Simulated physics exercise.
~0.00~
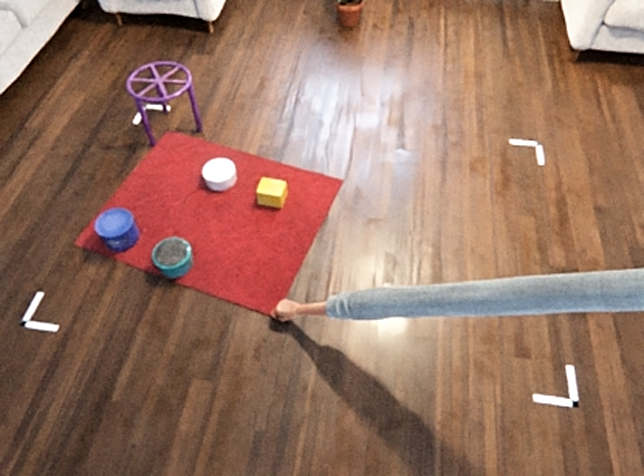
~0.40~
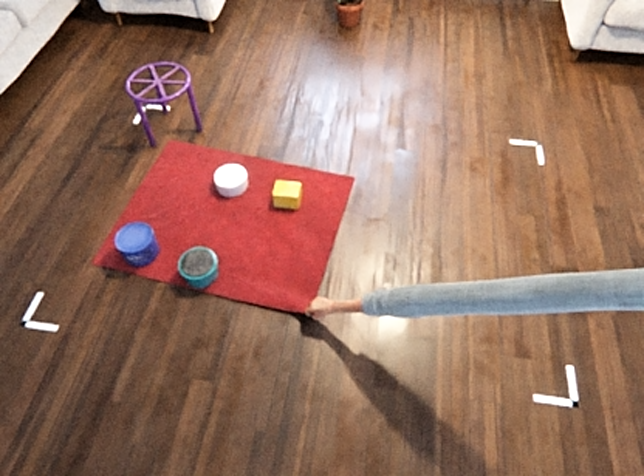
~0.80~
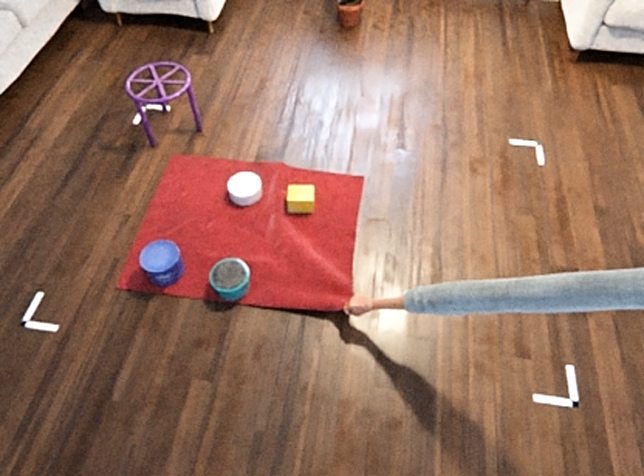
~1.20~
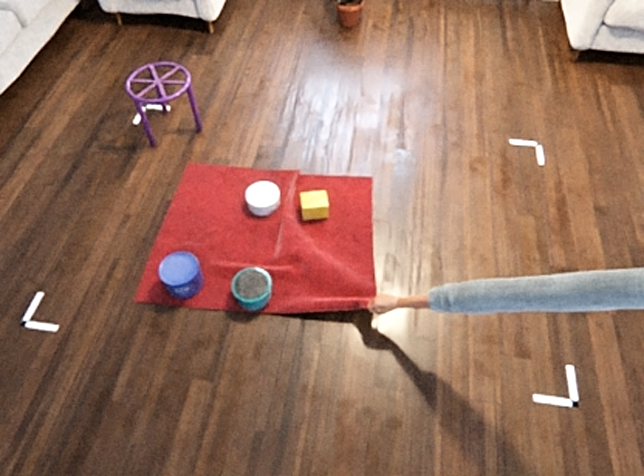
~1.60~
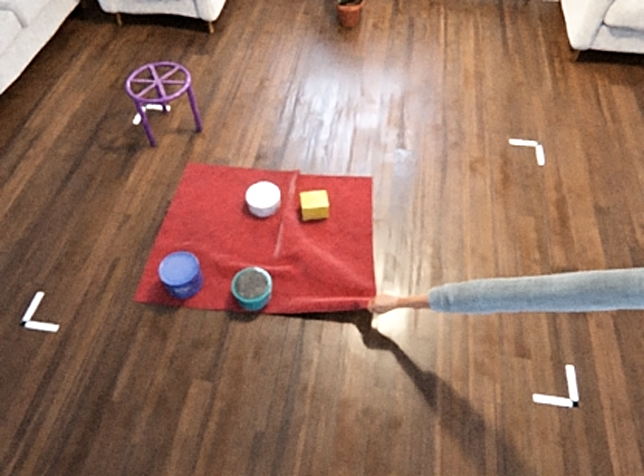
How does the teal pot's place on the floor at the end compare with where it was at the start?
It ends up clearly farther to the right and a little nearer to the viewer than where it began, having travelled along with the red mat.
